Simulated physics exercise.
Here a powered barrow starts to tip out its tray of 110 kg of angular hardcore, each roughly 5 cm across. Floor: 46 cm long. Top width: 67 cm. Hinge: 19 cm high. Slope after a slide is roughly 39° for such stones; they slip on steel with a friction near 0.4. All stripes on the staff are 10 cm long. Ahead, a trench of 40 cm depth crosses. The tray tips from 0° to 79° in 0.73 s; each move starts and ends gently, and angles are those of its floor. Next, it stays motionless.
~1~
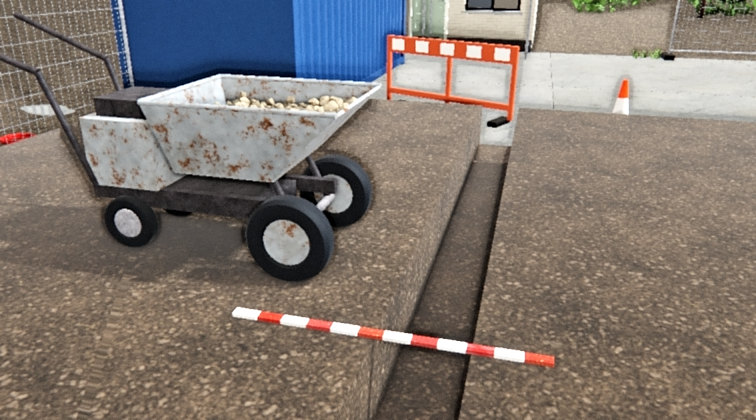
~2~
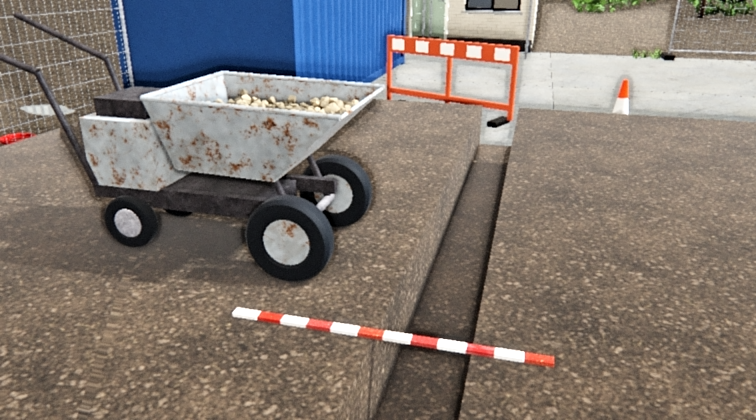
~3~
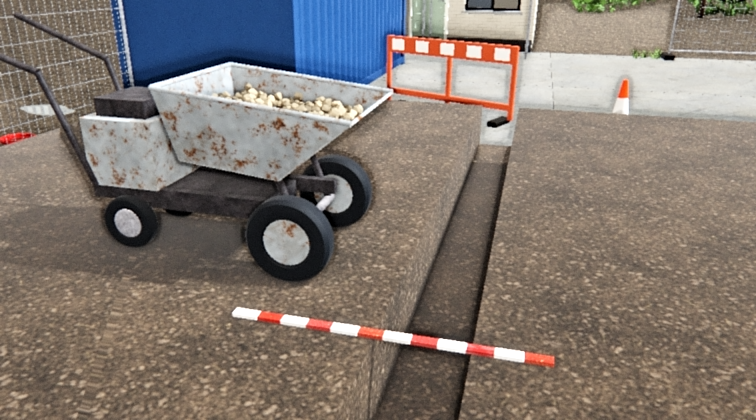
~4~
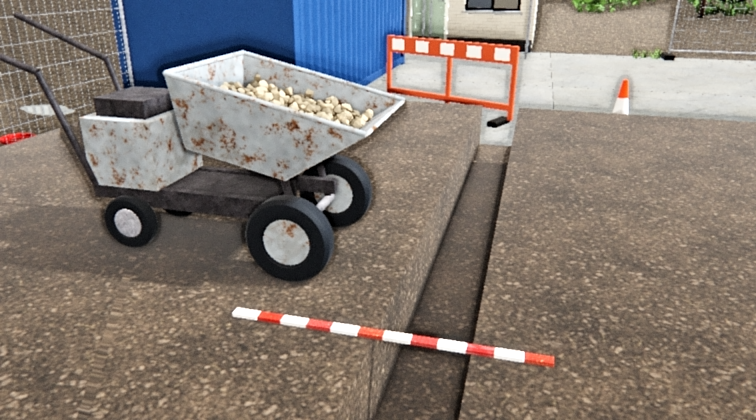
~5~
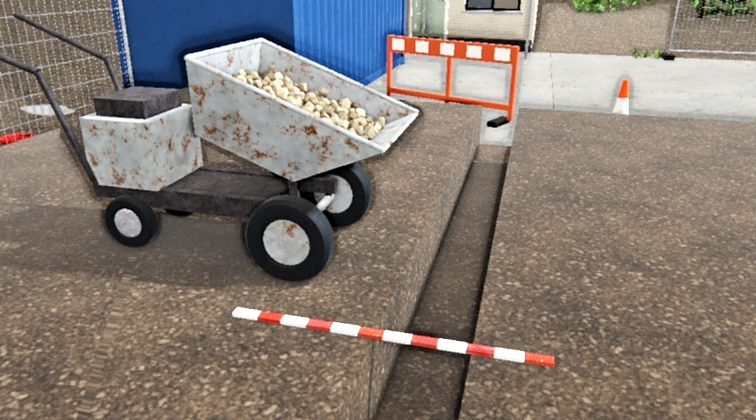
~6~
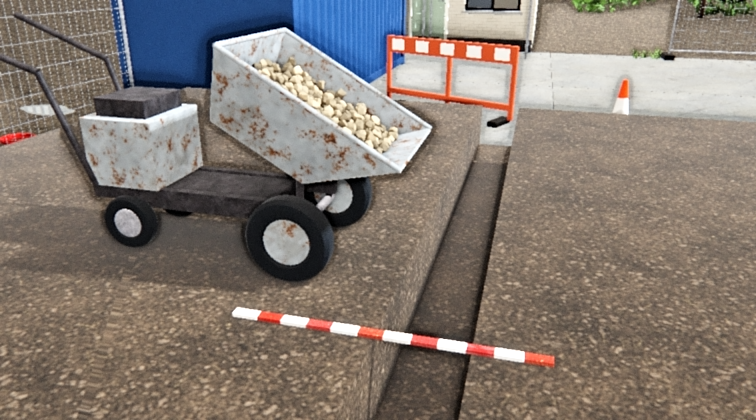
The clip shows a rusty powered barrow loaded with pale stones beside a narrow trench, a red-and-white striped staff lying in front; its tray tilts steadily forward to the right, its rear rising while the wheels stay still.
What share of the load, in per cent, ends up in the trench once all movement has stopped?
About 74 per cent.
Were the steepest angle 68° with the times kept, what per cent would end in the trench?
In that case some 70 per cent.
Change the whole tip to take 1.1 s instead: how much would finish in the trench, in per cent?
It would come to roughly 85 per cent.
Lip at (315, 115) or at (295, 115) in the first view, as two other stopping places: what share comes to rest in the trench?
95 and 100 %.
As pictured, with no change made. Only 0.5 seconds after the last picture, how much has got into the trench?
Approx. 35 % of the load.
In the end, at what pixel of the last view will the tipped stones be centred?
Roughly (463, 325), I'd say.
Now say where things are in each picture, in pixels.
The tray is at 0°, its lip at (336, 116); the top of the load is at (334, 105), in the first picture.
Lip at (340, 118), floor tilted 2°, highest stones at (309, 104), in the second picture.
The tray is at 6°, its lip at (351, 124); the top of the load is at (239, 98), in the third picture.
The tray is at 13°, its lip at (366, 135); the top of the load is at (241, 88), in the fourth picture.
The tray is at 21°, its lip at (383, 151); the top of the load is at (254, 76), in the fifth picture.
The tray is at 31°, its lip at (400, 171); the top of the load is at (273, 66), in the sixth picture.
Then, 0.2 s after the last picture the floor is at 67°, 100 % in the tray; the foremost stones are at (430, 230).
Then, 0.5 s after the last picture the floor is at 79°, 55 % in the tray, 36 % in the trench, 9 % past the trench; the foremost stones are at (517, 278).
Then, 0.9 s after the last picture the floor is at 79°, 1 % in the tray, 73 % in the trench, 26 % past the trench; the foremost stones are at (663, 284).
Then, 2.8 s after the last picture the floor is at 79°, 0 % in the tray, 74 % in the trench, 26 % past the trench; the foremost stones are at (725, 287).
